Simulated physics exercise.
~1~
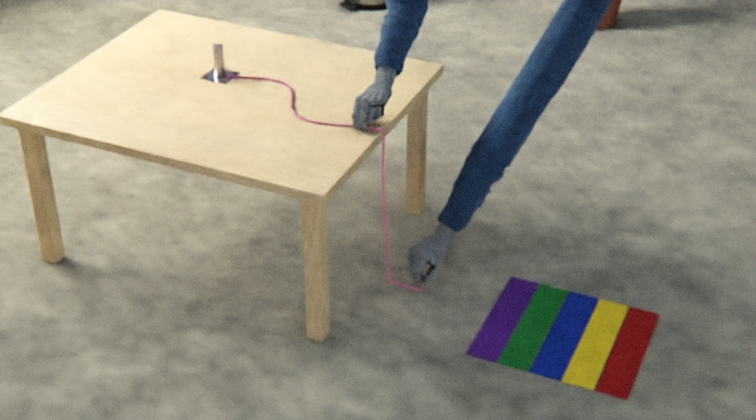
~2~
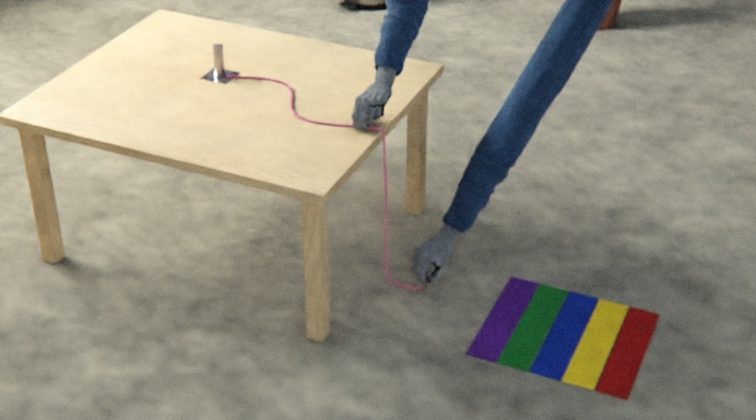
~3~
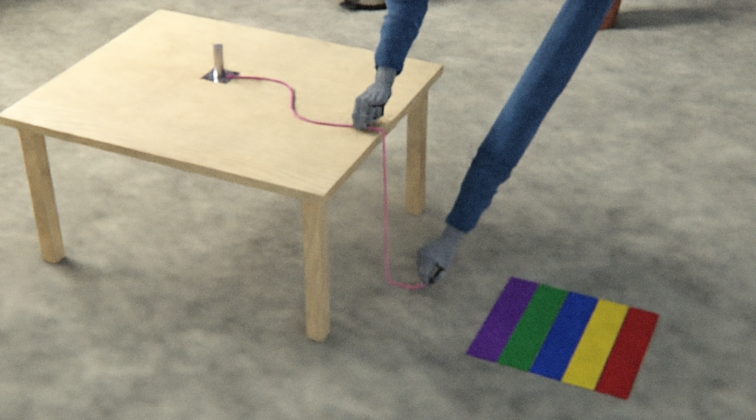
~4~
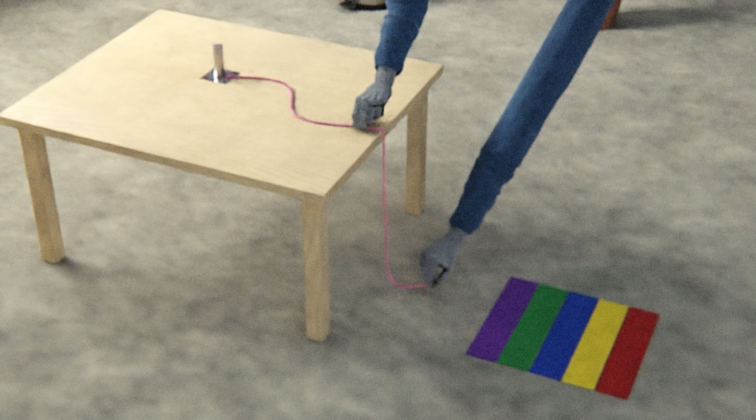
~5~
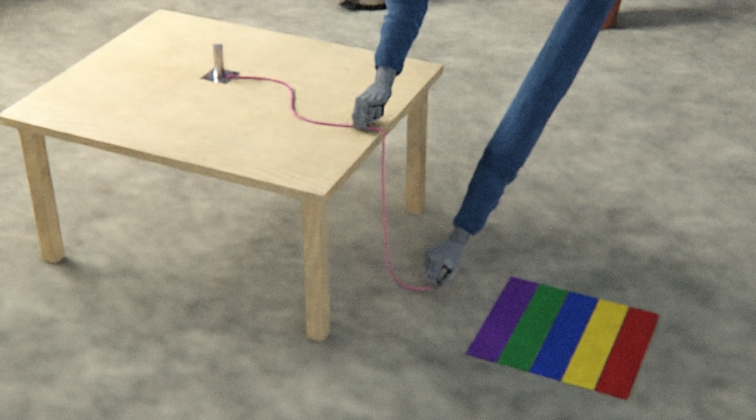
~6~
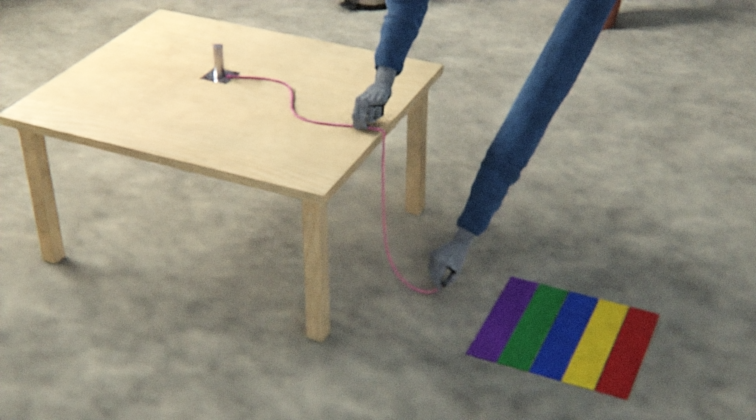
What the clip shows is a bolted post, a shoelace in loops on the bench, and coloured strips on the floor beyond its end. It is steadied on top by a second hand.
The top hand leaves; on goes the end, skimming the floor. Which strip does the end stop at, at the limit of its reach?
It stops at the blue strip.
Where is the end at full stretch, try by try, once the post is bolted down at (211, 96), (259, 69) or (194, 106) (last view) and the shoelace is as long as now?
Going through the tries, you get (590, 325), then (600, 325), then (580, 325).
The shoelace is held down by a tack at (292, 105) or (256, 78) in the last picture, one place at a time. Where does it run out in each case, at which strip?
Going one at a time, you'd get green and then blue.
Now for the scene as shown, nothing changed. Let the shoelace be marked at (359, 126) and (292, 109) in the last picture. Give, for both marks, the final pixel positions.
They end up around (391, 136) and around (323, 108).
Soon after, end near (506, 303); over purple.
After that, end near (544, 313); over green.
At the stop, end near (566, 319); over blue. Over blue.
